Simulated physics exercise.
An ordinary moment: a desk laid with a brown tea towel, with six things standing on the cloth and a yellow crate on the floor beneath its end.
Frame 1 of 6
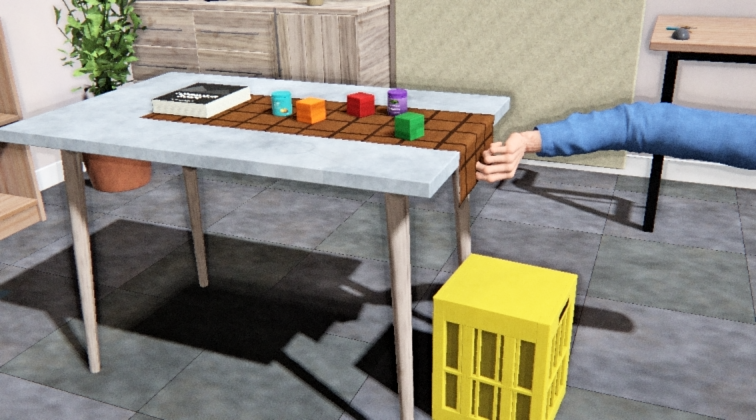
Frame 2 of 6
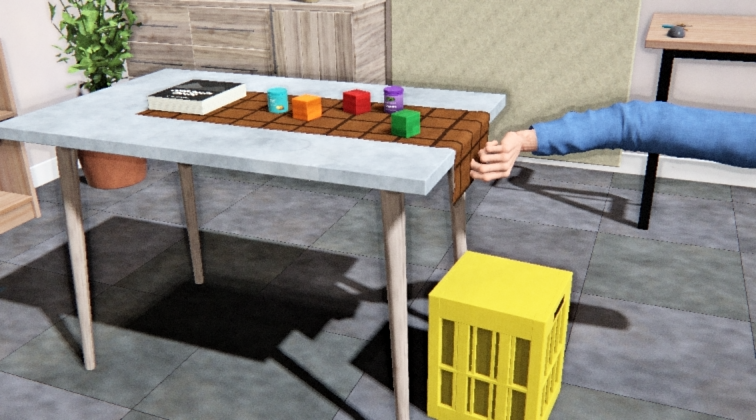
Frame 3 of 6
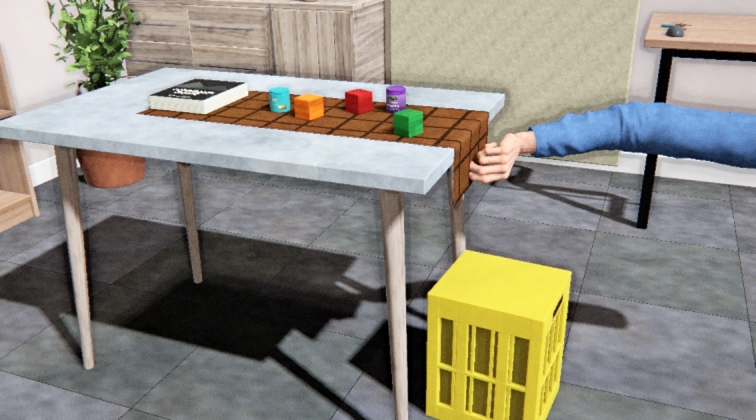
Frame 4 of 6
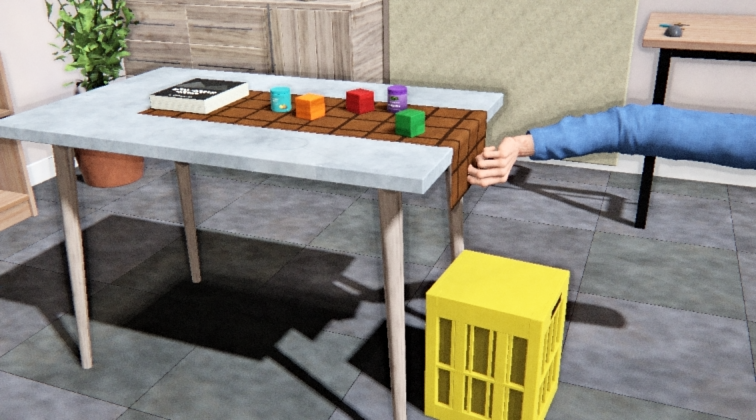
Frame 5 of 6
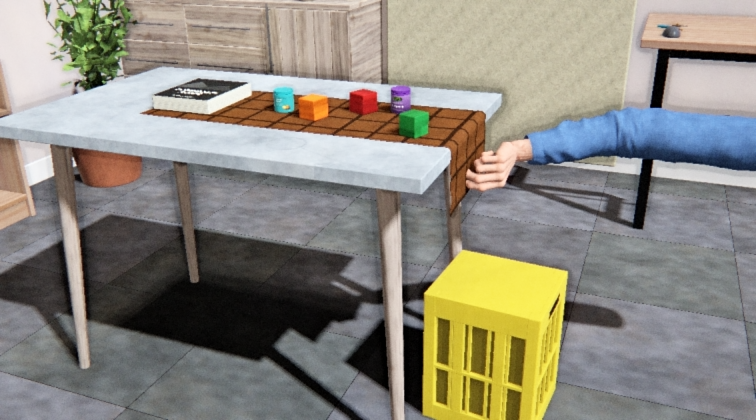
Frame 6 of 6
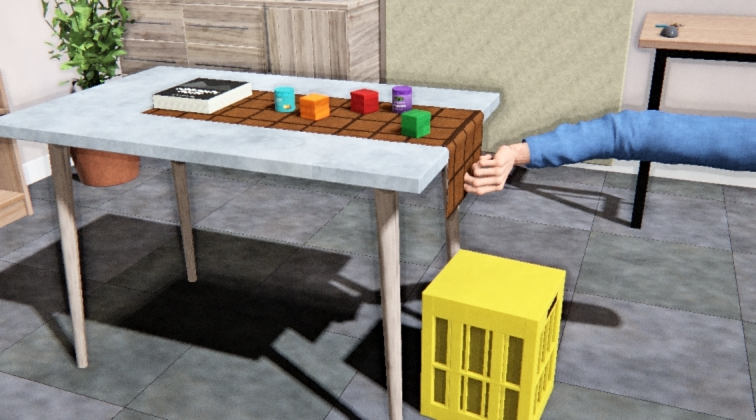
A hand slowly tugging a brown checked cloth slightly down over the table's right end, with cubes and pots shifting slightly right.
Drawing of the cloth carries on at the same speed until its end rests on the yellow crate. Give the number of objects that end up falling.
It drops two things over the edge.
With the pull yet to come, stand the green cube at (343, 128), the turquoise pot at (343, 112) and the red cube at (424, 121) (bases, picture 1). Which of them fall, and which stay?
In the end the green cube is still on top, the turquoise pot is still on top, and the red cube is no longer on top.
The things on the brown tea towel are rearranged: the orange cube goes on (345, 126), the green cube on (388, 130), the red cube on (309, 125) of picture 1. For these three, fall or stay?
Here's how it goes: The orange cube makes it through, the green cube ends up down, and the red cube makes it through.
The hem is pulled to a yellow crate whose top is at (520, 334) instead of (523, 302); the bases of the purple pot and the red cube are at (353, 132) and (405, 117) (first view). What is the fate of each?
Purple pot is gone, red cube is gone.
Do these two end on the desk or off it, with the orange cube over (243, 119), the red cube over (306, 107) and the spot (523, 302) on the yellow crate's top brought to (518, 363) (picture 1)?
The orange cube stays put, the red cube stays put.
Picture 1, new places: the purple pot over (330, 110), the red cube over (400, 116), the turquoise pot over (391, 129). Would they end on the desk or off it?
Here's the result: The purple pot remains in place, the red cube leaves the top and the turquoise pot leaves the top.
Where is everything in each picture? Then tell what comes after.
Hem (458, 208); green cube (409, 115); purple pot (397, 91); red cube (360, 95); orange cube (310, 100); turquoise pot (281, 93); top of the crate (523, 302), in the first picture.
Hem (454, 206); green cube (406, 113), in the second picture.
Hem (454, 208); purple pot (396, 88), in the third picture.
Hem (450, 211); red cube (360, 91); top of the crate (515, 298), in the fourth picture.
Hem (450, 217); orange cube (313, 97), in the fifth picture.
Hem (446, 220); green cube (416, 113); purple pot (402, 88); red cube (365, 91); orange cube (314, 97); turquoise pot (284, 89), in the sixth picture.
Early on, hem near (465, 252); green cube gone.
Midway, hem on the crate; green cube and purple pot gone.
Finally, hem on the crate; green cube and purple pot gone. The desk loses two.
